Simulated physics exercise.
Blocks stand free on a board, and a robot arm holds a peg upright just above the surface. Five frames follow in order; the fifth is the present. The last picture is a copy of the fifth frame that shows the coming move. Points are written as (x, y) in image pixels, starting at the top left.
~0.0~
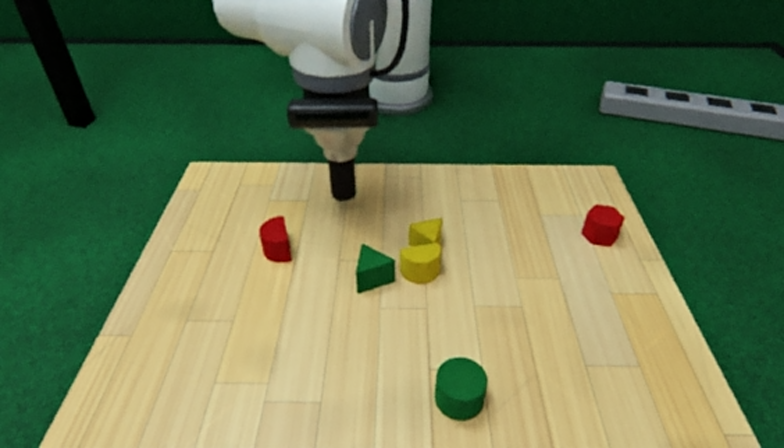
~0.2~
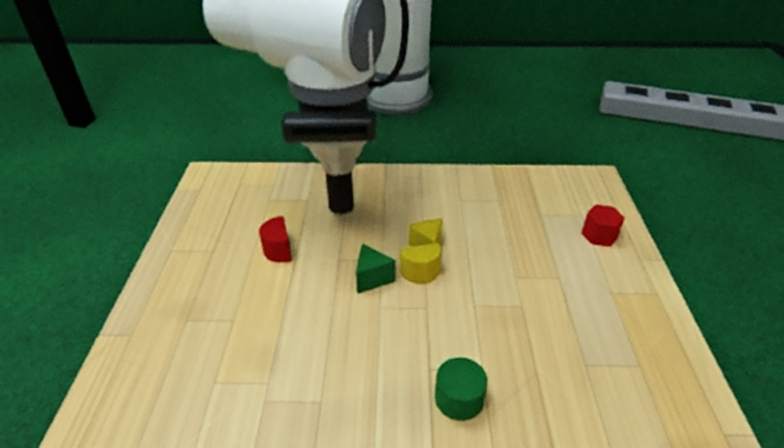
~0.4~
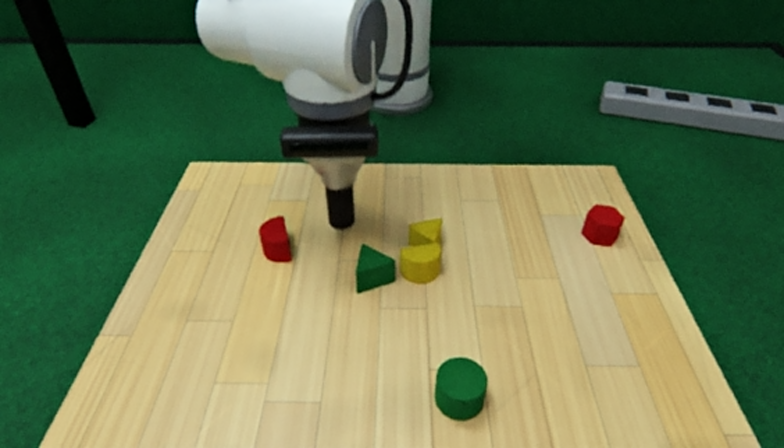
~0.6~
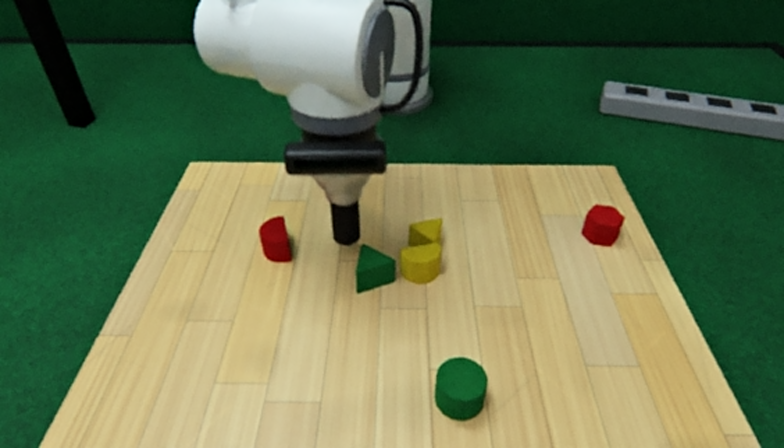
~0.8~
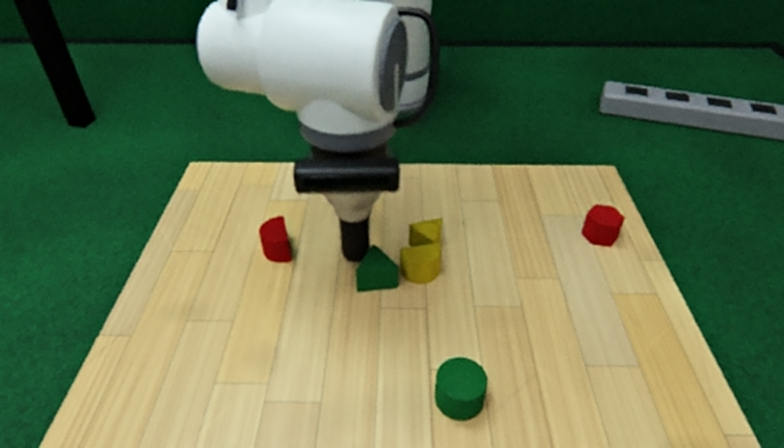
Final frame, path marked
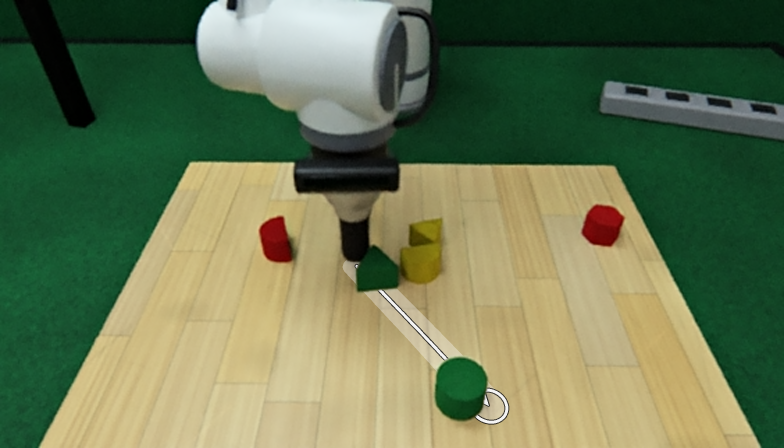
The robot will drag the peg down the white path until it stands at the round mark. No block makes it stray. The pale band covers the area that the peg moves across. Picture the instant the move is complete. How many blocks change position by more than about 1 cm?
The count will be 2.
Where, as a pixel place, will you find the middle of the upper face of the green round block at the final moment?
At (480, 423).
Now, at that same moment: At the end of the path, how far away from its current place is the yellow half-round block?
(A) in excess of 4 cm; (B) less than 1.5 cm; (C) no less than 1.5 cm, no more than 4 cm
(B)
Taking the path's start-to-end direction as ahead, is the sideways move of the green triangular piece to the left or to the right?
The shift goes left.
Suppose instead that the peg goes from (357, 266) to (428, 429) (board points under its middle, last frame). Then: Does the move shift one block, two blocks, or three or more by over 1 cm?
I reckon the push displaces only one of the blocks by more than 1 cm.
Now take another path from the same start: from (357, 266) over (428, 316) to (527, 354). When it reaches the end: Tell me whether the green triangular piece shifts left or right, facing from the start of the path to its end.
Towards the right-hand side.
The drawn path runs from (357, 266) to (489, 406).
The first path, step by step. One third of the way, peg at (395, 292); green triangular piece at (422, 295).
Two thirds of the way, peg at (440, 338); green triangular piece at (469, 321), turned 50° anticlockwise.
At the end, peg at (492, 393); green triangular piece at (471, 322), turned 55° anticlockwise; yellow half-round block not moved; green round block at (480, 423).
